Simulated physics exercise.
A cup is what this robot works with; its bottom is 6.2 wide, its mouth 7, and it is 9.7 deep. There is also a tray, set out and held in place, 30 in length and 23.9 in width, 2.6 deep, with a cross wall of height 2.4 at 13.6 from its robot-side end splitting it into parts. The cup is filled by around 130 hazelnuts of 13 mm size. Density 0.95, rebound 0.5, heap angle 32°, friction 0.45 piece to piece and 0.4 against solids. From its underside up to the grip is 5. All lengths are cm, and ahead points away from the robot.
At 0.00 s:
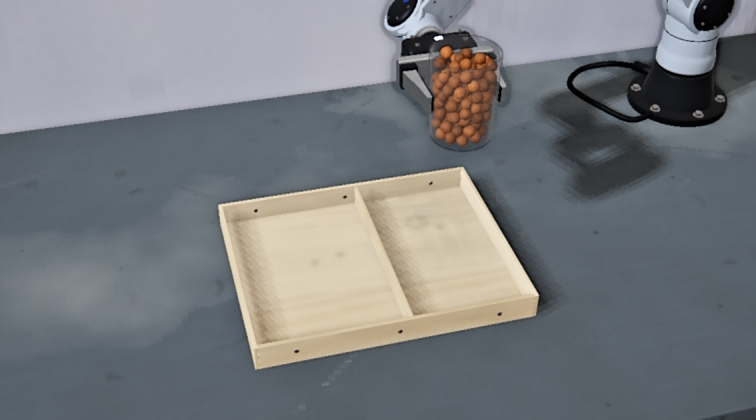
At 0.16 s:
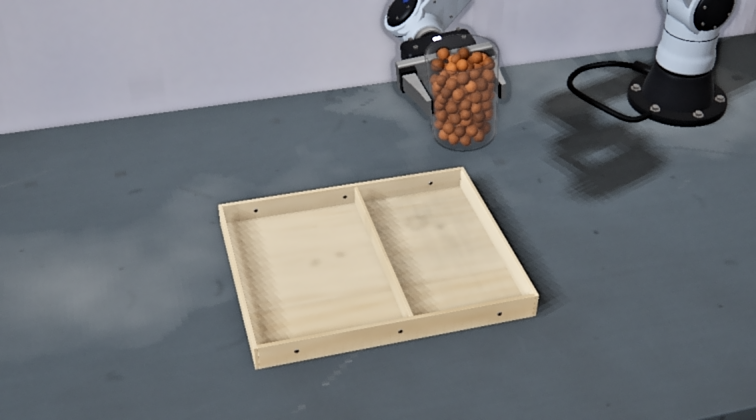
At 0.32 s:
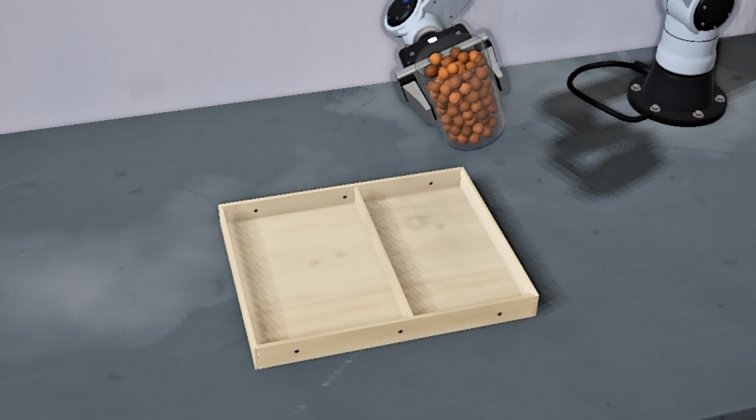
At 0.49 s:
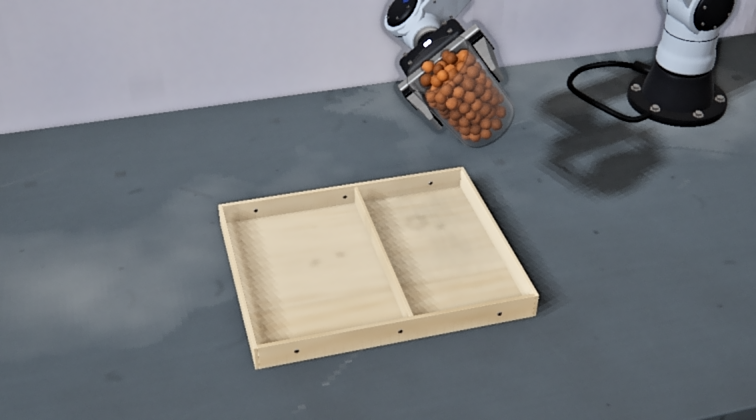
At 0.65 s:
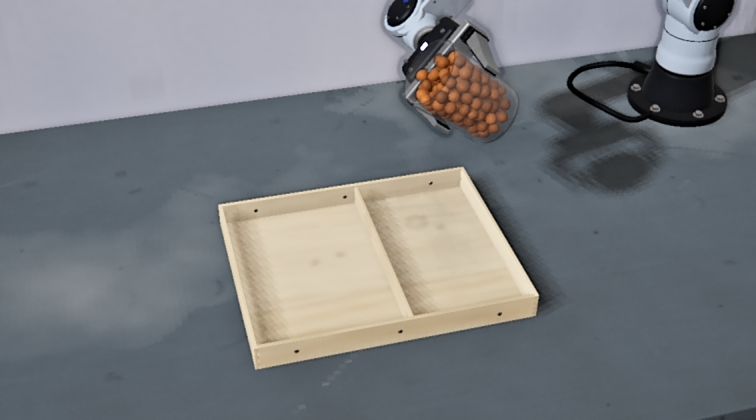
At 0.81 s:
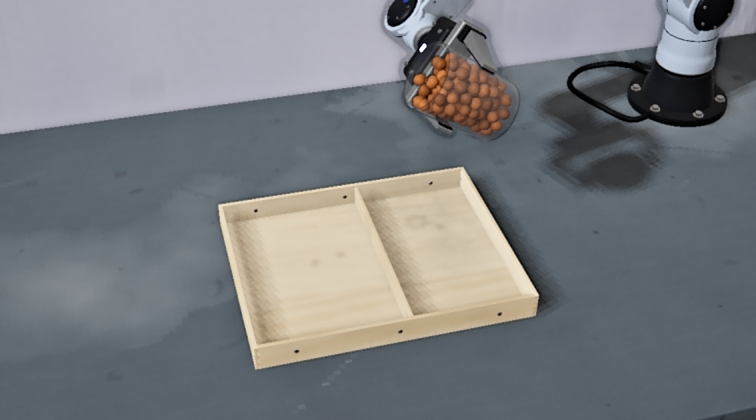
A robot arm gripped a clear cup full of hazelnuts behind a divided wooden tray, then tilted it steadily until it leaned well over, its mouth toward the left, with the nuts still inside.
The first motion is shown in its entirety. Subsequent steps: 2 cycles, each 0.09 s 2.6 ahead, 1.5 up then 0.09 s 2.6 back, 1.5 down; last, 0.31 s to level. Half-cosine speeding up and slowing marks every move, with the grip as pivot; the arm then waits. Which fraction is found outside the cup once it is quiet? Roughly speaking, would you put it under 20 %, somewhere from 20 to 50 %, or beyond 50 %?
Roughly, somewhere from 20 to 50 %.
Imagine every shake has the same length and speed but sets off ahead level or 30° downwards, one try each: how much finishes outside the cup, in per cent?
Roughly 20 per cent, then 10 per cent.
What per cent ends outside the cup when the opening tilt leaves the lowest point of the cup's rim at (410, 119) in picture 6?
My estimate is some 60 per cent.
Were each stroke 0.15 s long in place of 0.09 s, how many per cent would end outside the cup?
That change gives some 5 percent.
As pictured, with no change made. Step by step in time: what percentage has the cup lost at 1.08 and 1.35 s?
Roughly 15, then 30.
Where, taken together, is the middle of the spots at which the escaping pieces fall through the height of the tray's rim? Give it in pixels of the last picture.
Check roughly (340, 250) in the last picture.
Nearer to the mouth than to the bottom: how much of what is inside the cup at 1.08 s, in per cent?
Some 50 per cent.
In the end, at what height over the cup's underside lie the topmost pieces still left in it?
About 8.0 cm.
By 1.08 s, tilted 56° forward, highest piece 25 above the table; 109 in the cup, 19 in flight or on a rim.
By 1.35 s, tilted 22° forward, highest piece 25 above the table; 89 in the cup, 36 in the far-side part, 2 in the robot-side part, 1 in flight or on a rim.
By 1.68 s, level, highest piece 25 above the table; 89 in the cup, 36 in the far-side part, 2 in the robot-side part, 1 in flight or on a rim.
By 2.73 s, level, highest piece 25 above the table; 89 in the cup, 36 in the far-side part, 2 in the robot-side part, 1 on the table or floor.
Final count, 89 in the cup, 36 in the far-side part, 2 in the robot-side part, 1 on the table or floor. That is 30 % outside the cup.
